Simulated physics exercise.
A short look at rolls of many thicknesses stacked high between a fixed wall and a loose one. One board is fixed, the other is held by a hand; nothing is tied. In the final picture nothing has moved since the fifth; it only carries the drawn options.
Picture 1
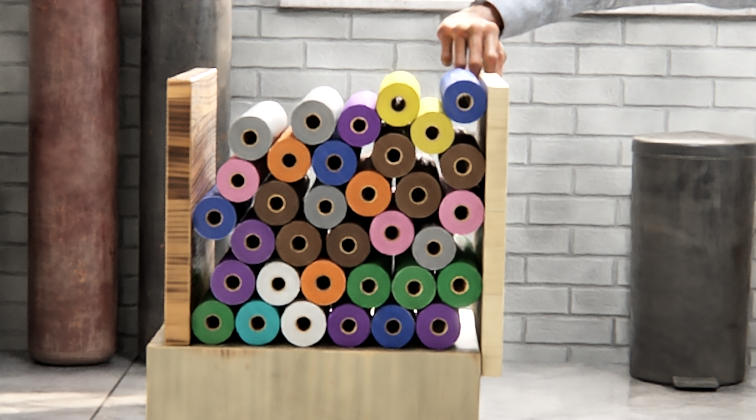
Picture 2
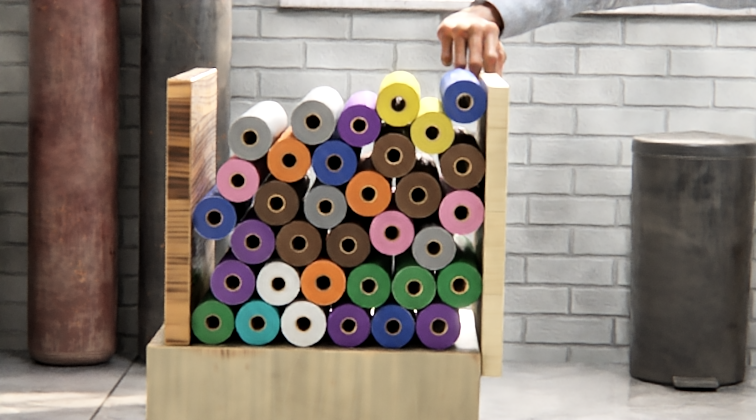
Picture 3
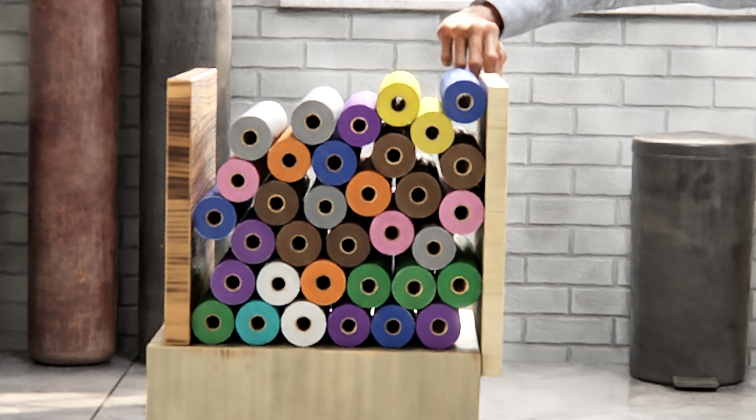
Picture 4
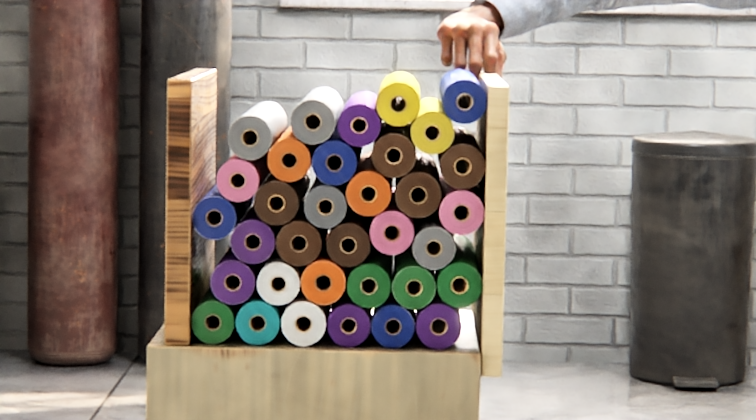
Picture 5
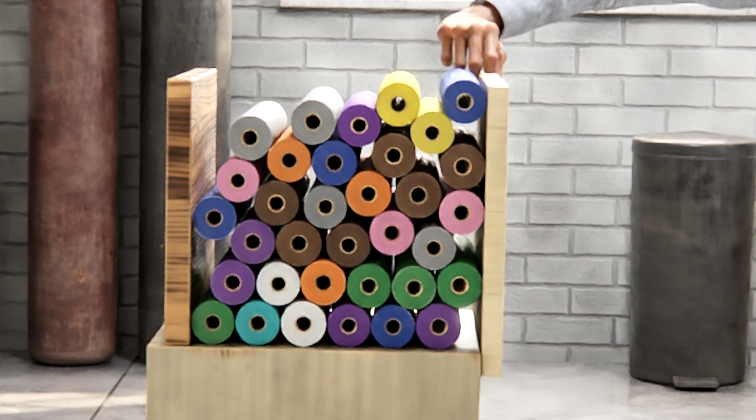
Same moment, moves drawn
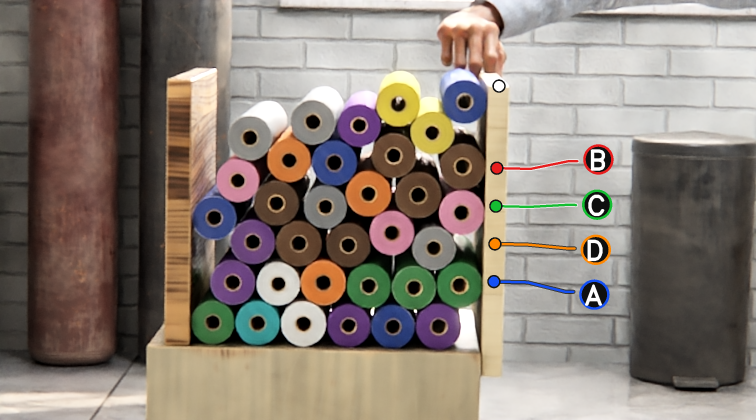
In front of a white brick wall, colourful rolls sat stacked between two wooden side boards on a wooden base, while a hand held the top of the right board and nothing visibly moved.
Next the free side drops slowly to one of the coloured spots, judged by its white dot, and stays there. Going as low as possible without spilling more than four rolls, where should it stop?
The answer is mark D.
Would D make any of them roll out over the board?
Yes.
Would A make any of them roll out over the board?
At A: Yes.
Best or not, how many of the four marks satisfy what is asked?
Three of them.
On the copy, A at (494, 282); B at (497, 168); C at (496, 206); D at (495, 244); the white dot at (499, 86).
On D. First, top of the board (486, 158).
Then, top of the board (484, 240).
Finally, top of the board (484, 242), four out over the board.
By contrast, A five out over the board; B one out over the board; C four out over the board.
